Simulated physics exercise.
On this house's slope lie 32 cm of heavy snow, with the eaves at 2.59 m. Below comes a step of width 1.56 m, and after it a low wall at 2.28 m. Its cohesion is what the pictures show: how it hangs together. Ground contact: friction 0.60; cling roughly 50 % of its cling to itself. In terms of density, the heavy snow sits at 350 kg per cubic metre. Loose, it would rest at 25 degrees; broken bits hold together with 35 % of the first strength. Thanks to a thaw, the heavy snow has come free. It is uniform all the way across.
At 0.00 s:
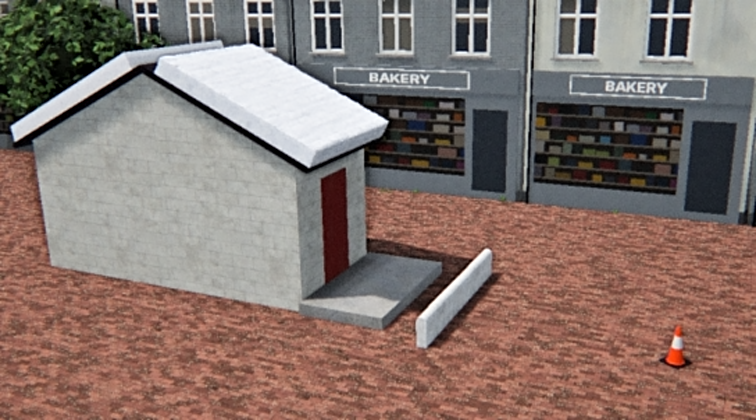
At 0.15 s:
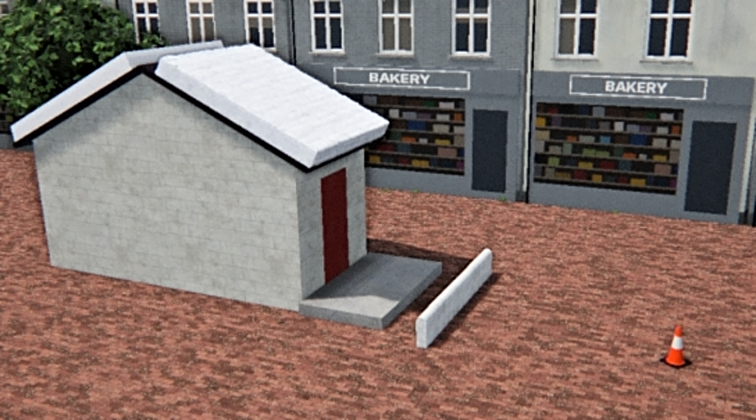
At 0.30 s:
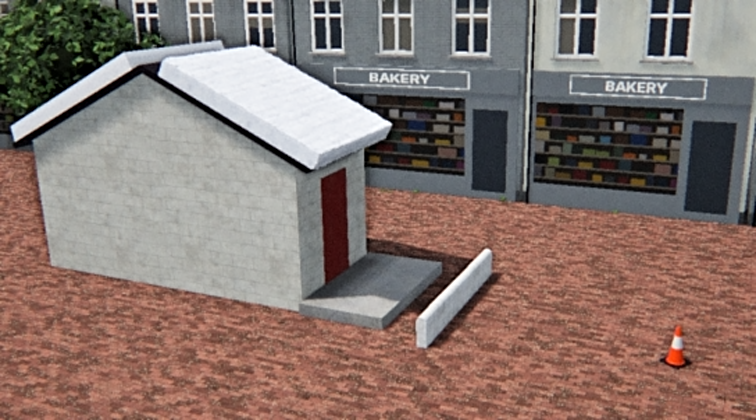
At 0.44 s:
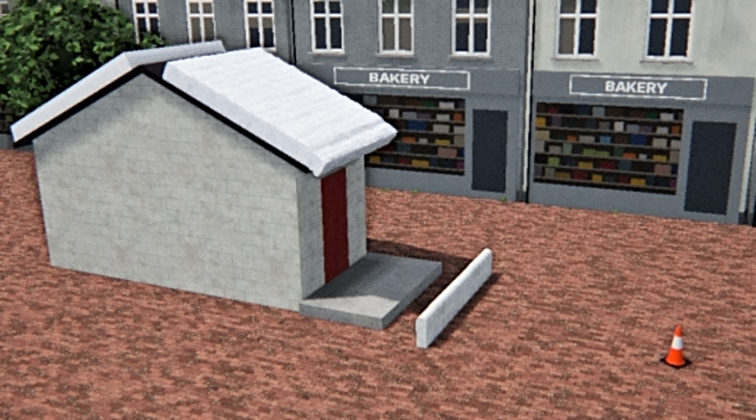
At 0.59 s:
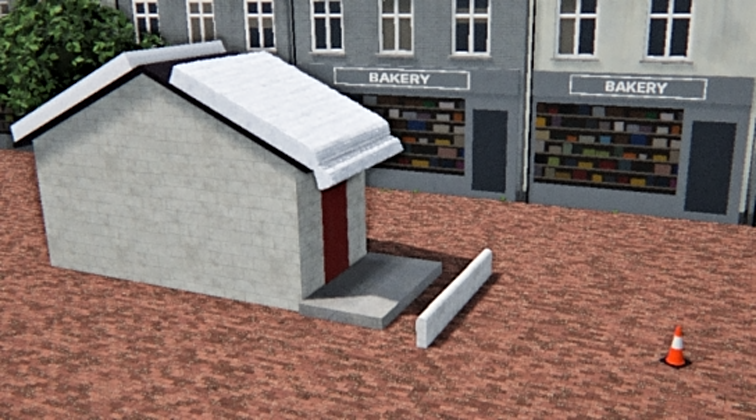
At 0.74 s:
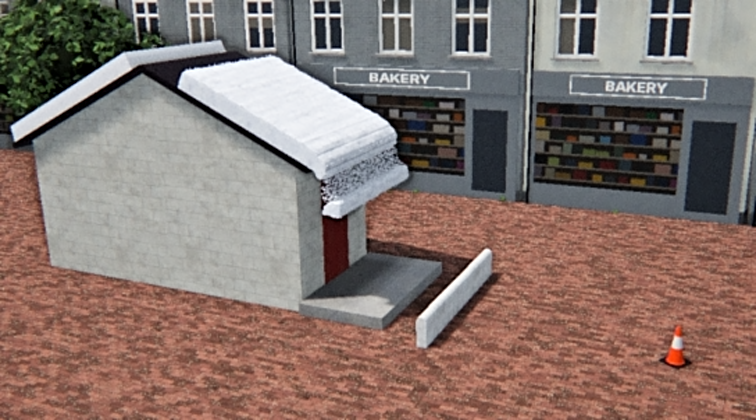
A thick white slab of snow slid slowly down the right side of a small grey building's roof, baring dark roof near the ridge, then bent and cracked over the edge above the red door.
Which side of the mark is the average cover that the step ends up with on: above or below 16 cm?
It is above.
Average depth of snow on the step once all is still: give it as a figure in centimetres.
Mean value: Around 19 cm.
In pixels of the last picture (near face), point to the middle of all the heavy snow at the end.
The middle is near (417, 321) in that view.
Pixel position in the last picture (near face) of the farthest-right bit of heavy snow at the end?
It shows up near (635, 376) in the last picture.
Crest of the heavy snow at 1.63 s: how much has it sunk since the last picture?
Roughly 0.9 m.
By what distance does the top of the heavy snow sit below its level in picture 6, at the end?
The top ends up roughly 3.4 m below where it was in the last picture.
By 1.15 s, 77 % of the snow is still up on the roof and 23 % is falling or down.
By 1.63 s, 43 % of the snow is still up on the roof and 57 % is falling or down.
By 2.12 s, none of the snow is still up on the roof and all is falling or down.
By 2.60 s, none of the snow is still up on the roof and all is falling or down.
By 3.40 s, at the end, none of the snow is still up on the roof and the snow on the step is 19 cm deep on average.
